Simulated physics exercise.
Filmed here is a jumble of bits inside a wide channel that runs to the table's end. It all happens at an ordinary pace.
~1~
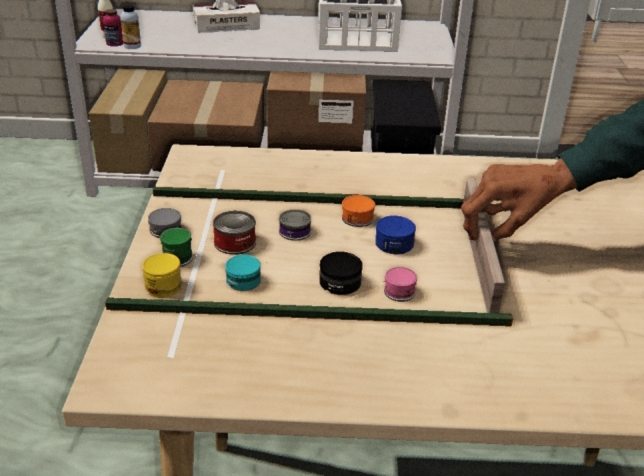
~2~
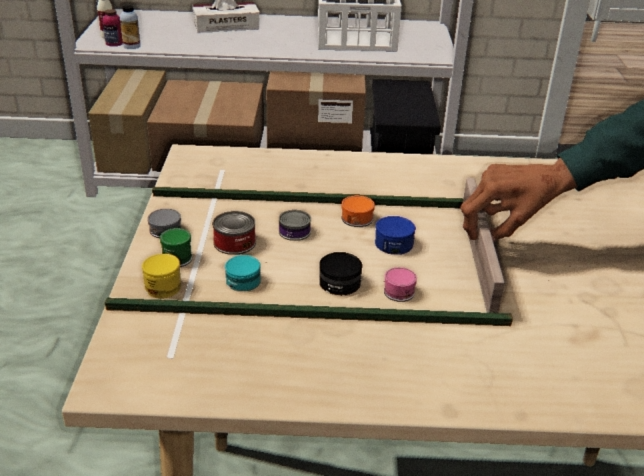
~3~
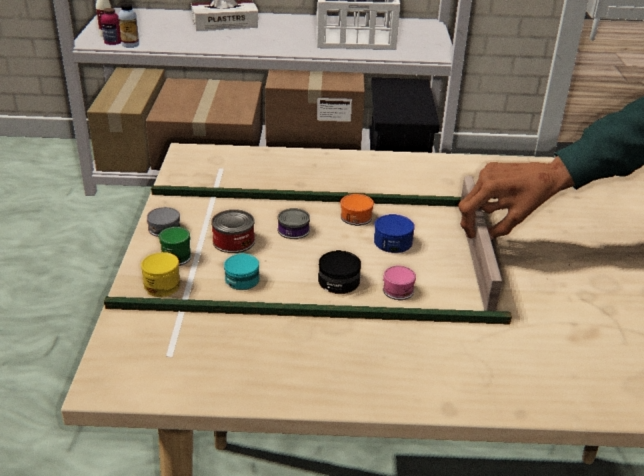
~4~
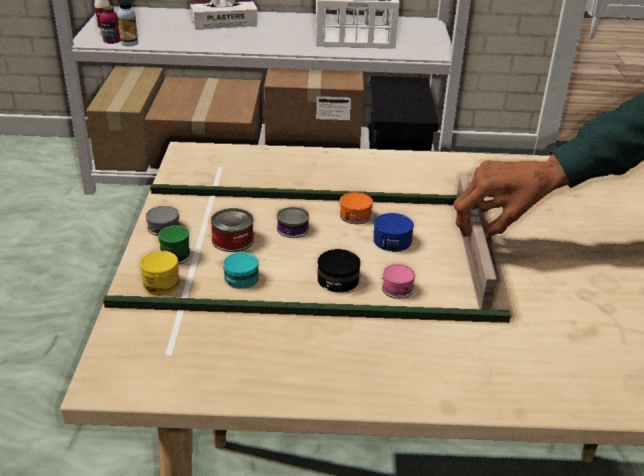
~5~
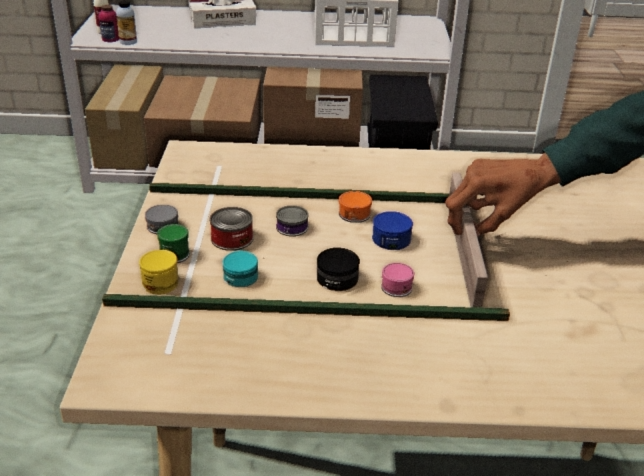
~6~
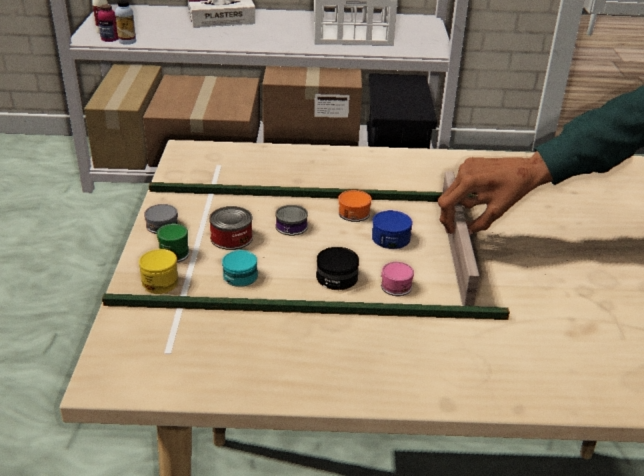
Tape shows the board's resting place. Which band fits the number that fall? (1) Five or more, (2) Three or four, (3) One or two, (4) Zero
One or two (3).
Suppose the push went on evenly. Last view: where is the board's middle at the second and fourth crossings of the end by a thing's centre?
The middle is near (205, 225) first and near (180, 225) after.
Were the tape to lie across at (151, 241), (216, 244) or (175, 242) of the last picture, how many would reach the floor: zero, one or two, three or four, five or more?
First 5 or more, next zero, finally either three or four.
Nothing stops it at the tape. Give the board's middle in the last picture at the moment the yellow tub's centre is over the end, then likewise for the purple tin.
The yellow tub puts it at (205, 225), the purple tin at (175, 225).
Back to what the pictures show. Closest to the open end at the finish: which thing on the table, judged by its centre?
Foremost: The red pot.
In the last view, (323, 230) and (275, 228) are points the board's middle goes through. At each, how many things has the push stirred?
The number moved is 5 and then 7.
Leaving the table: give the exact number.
2 in total.
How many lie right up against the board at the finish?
4.
Early on, none off yet; grey tin at rest near (162, 219); yellow tub at rest near (159, 271); green tin at rest near (173, 243).
Finally, the number that fall off is one or two; lost, yellow tub and grey tin.
